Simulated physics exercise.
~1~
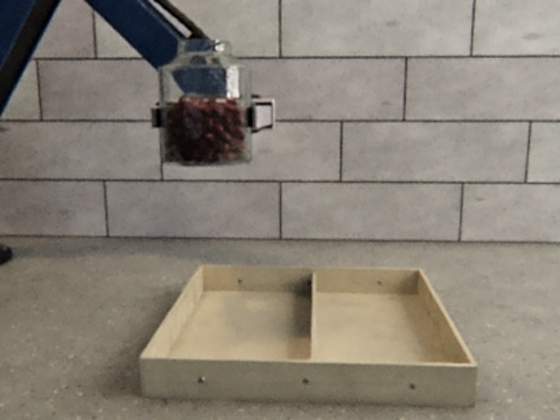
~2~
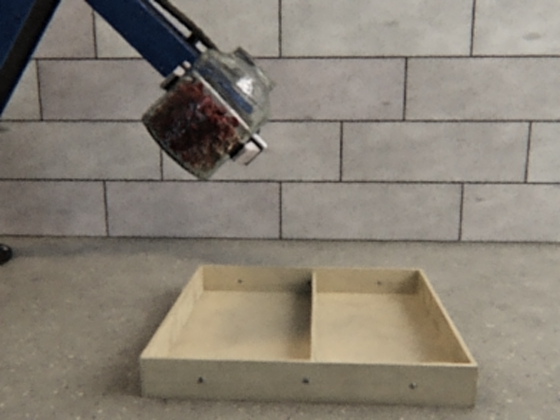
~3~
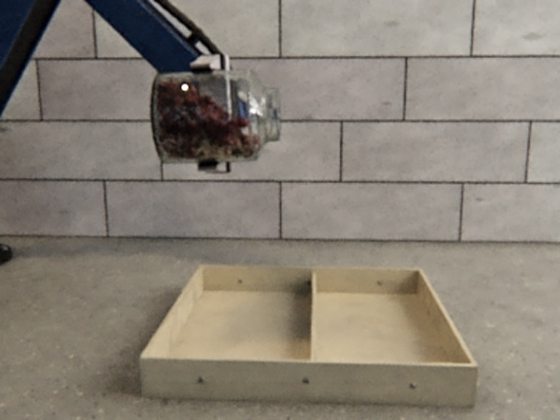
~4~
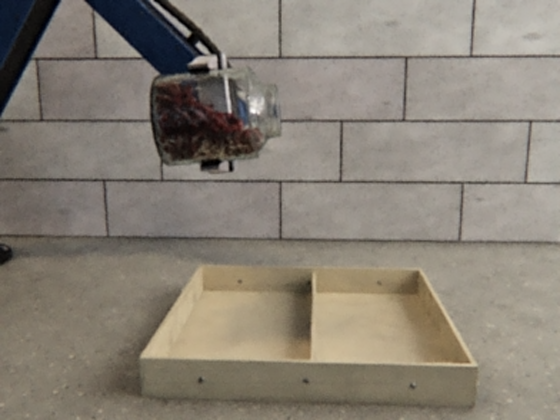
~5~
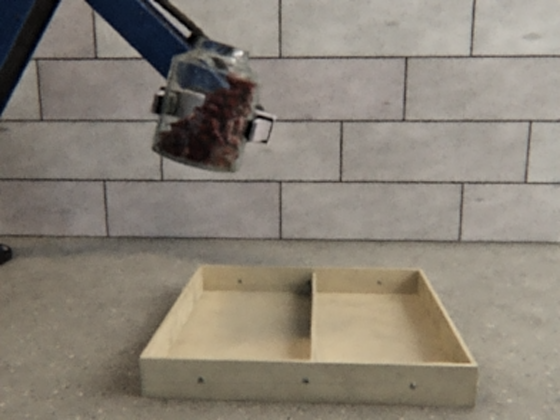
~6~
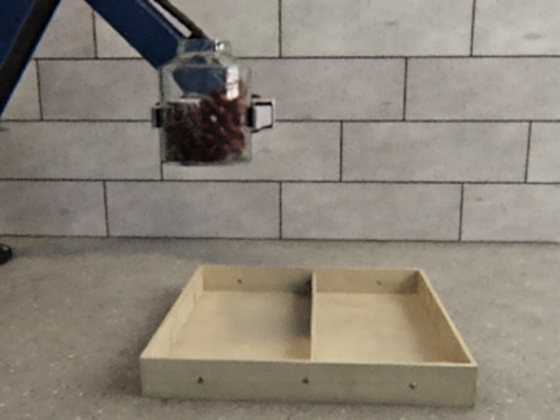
A clear jar partly filled with dark red dried beans hangs upright in the gripper of a blue robot arm, above a pale wooden tray split in two by a cross wall. The arm tips the jar over, its mouth swinging to the right and the beans shifting inside. It comes to lie on its side and stays there briefly, the beans sloping toward the neck. Then the arm turns it back up through a slight lean. The jar ends upright with its beans still inside, and the tray below remains empty and unmoved.
